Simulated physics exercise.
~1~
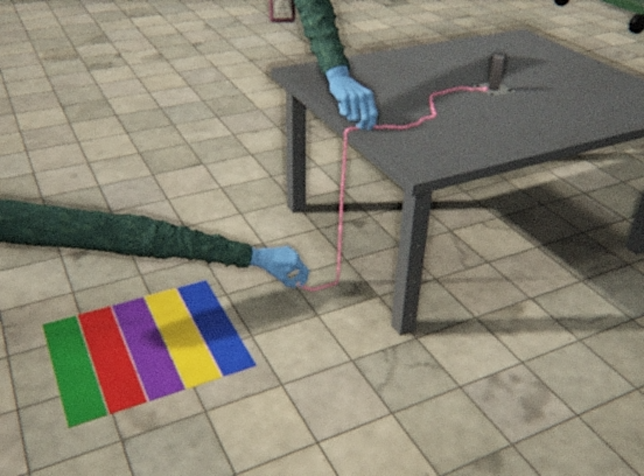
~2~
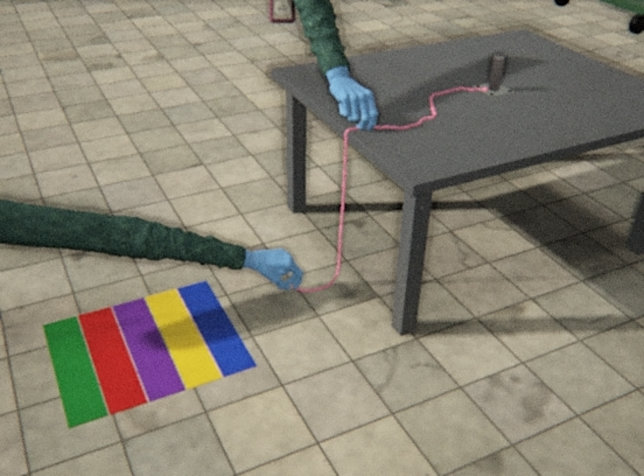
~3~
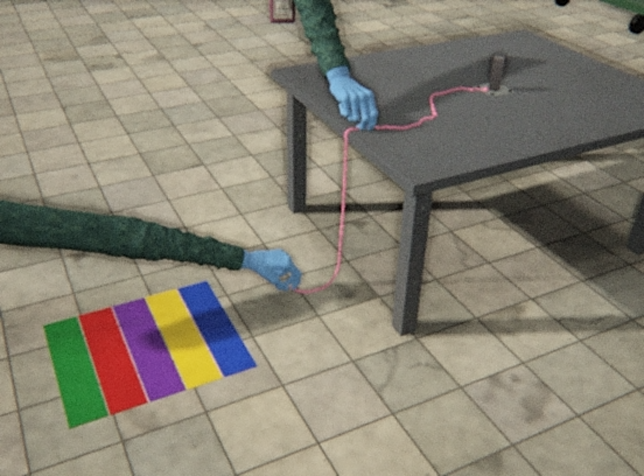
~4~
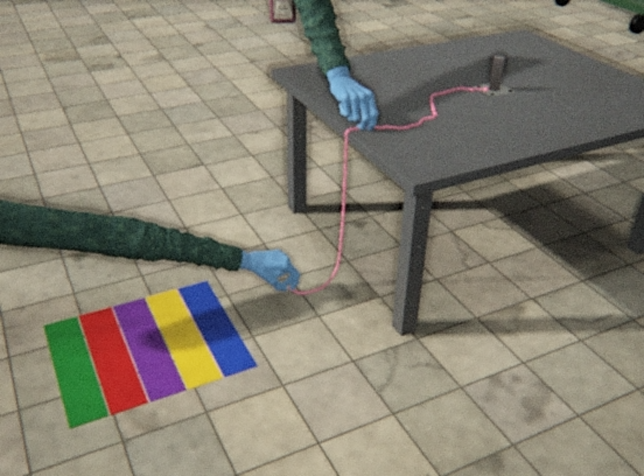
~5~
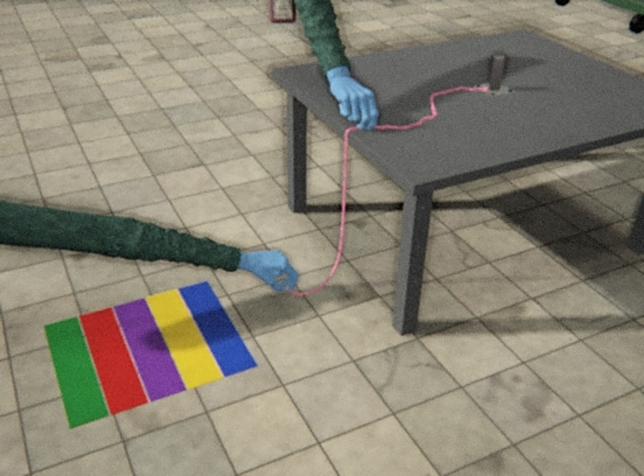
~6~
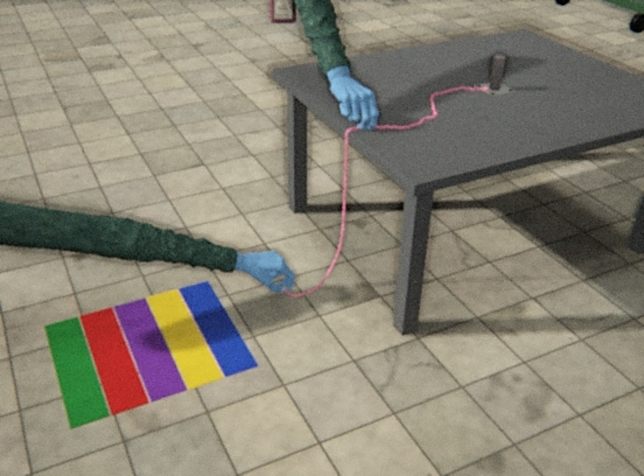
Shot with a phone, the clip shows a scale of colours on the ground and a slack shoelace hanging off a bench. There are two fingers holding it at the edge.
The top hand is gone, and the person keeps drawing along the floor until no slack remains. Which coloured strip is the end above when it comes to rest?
The purple one.
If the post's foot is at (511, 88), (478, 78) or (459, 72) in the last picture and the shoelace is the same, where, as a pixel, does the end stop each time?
First close to (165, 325), next close to (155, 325), last close to (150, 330).
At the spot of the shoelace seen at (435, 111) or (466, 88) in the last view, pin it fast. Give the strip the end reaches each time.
Yellow; purple.
Early on, end near (203, 313); over blue.
Midway, end near (166, 324); over yellow.
At the end of the slack, end near (144, 330); over purple. It gets as far as the purple strip.
